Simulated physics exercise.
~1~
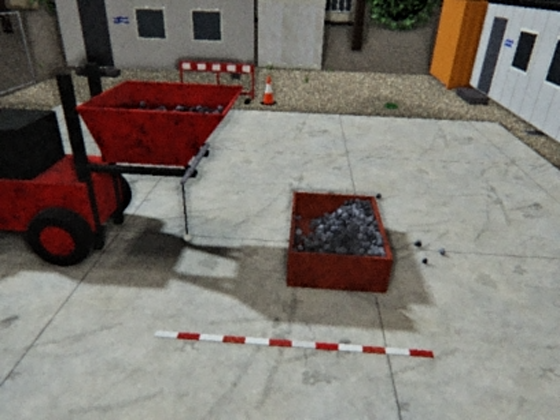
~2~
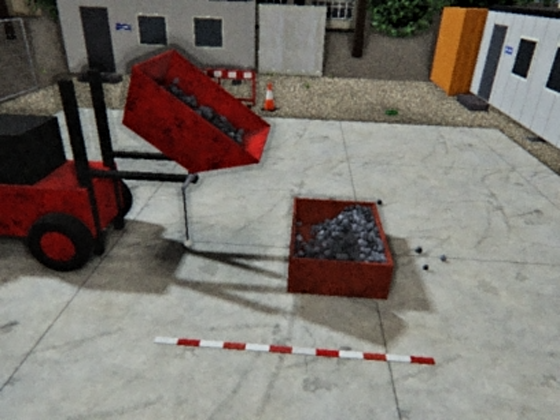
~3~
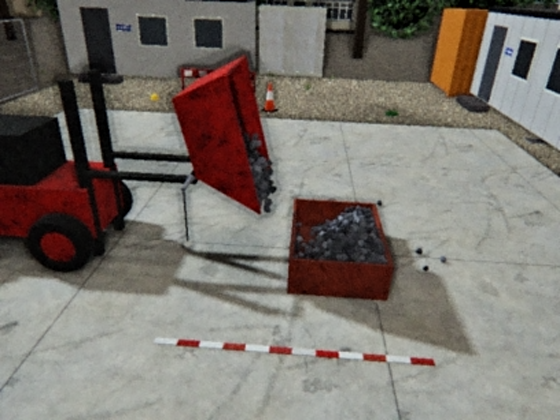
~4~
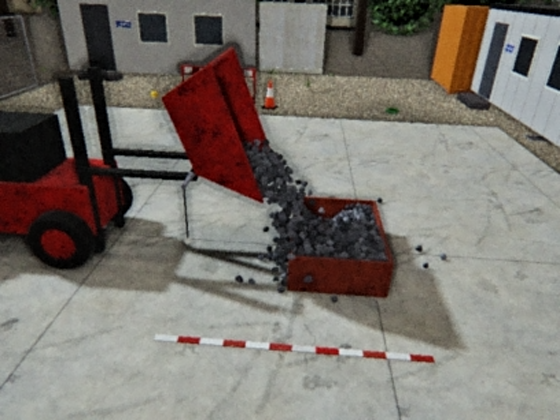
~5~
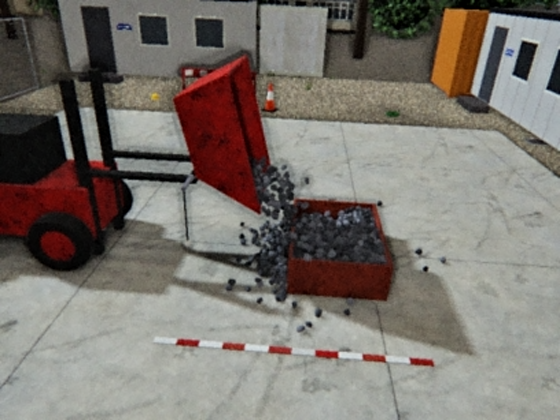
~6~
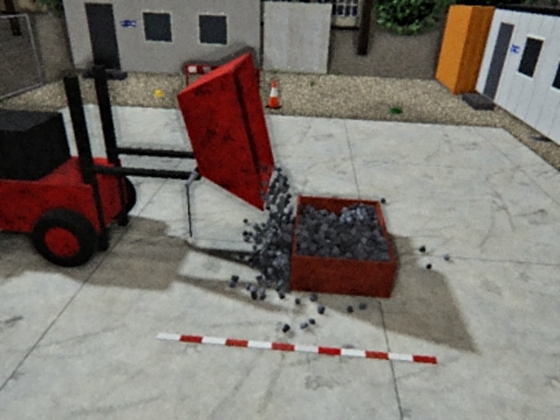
Concrete yard with a red forklift tipping grey stones from a skip into a part-filled red bin, many spilling short of it.
